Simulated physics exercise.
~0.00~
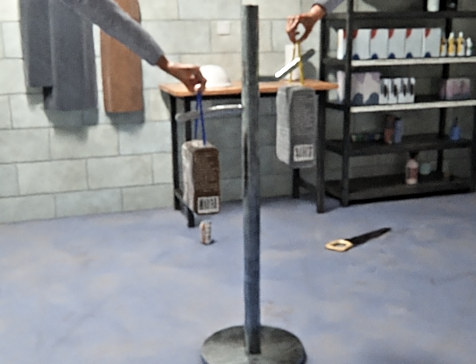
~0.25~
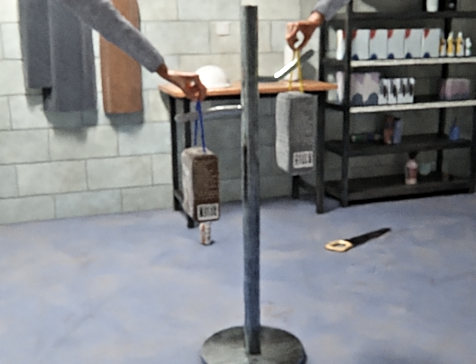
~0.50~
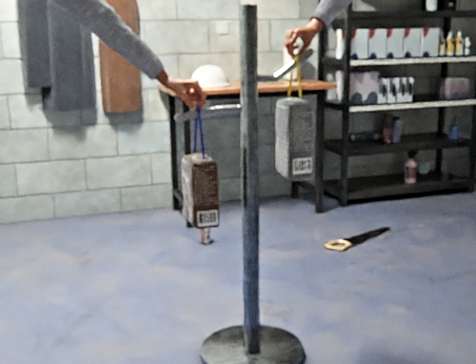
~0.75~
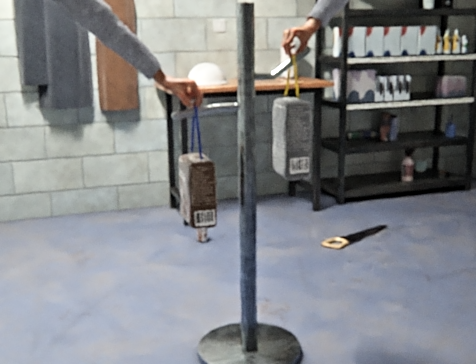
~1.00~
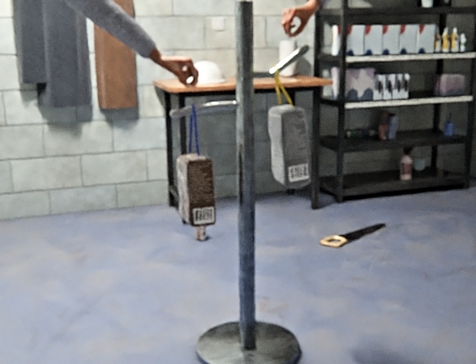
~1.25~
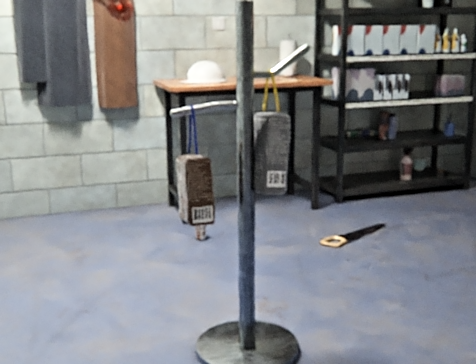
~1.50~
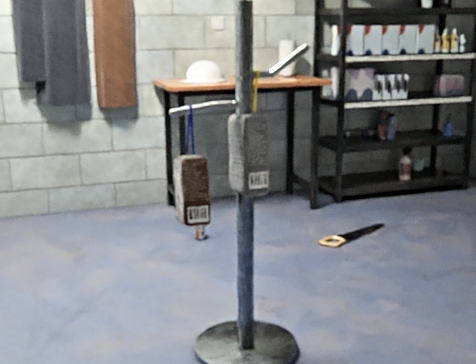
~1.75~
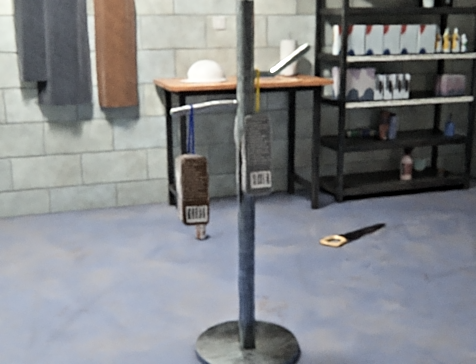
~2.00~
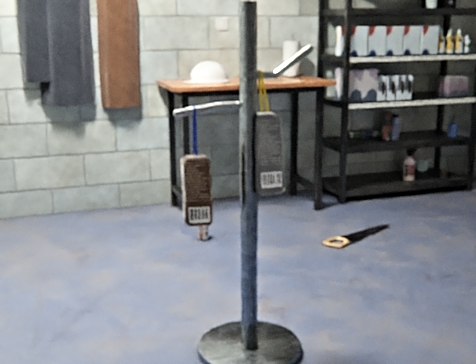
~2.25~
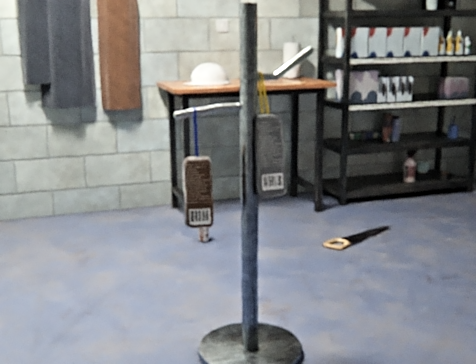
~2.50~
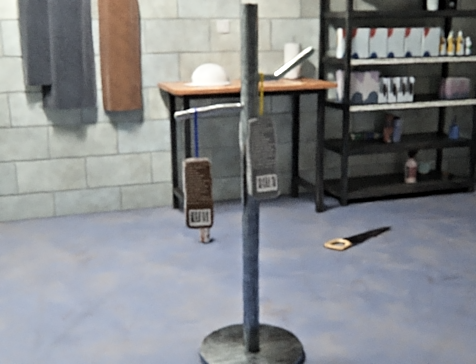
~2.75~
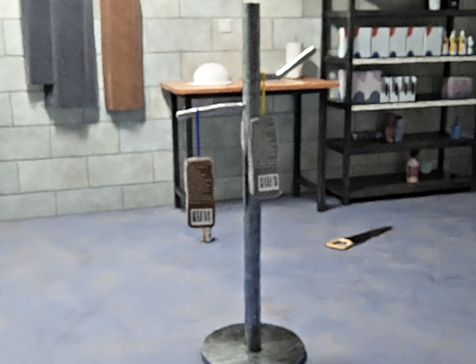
A dark metal post on a round base stands on a bluish floor, seen from the front by a slightly swaying camera, with a brick wall, hanging cloths, a wooden-topped table and black shelves behind, and a saw lying at right. Two hands lower a brown sack on a blue loop at left and a grey sack on a yellow loop at right, toward the post's pegs. The hands let go and draw back. The grey sack swings left to the post, back right, then left again, while the brown sack barely moves. Both remain hanging.
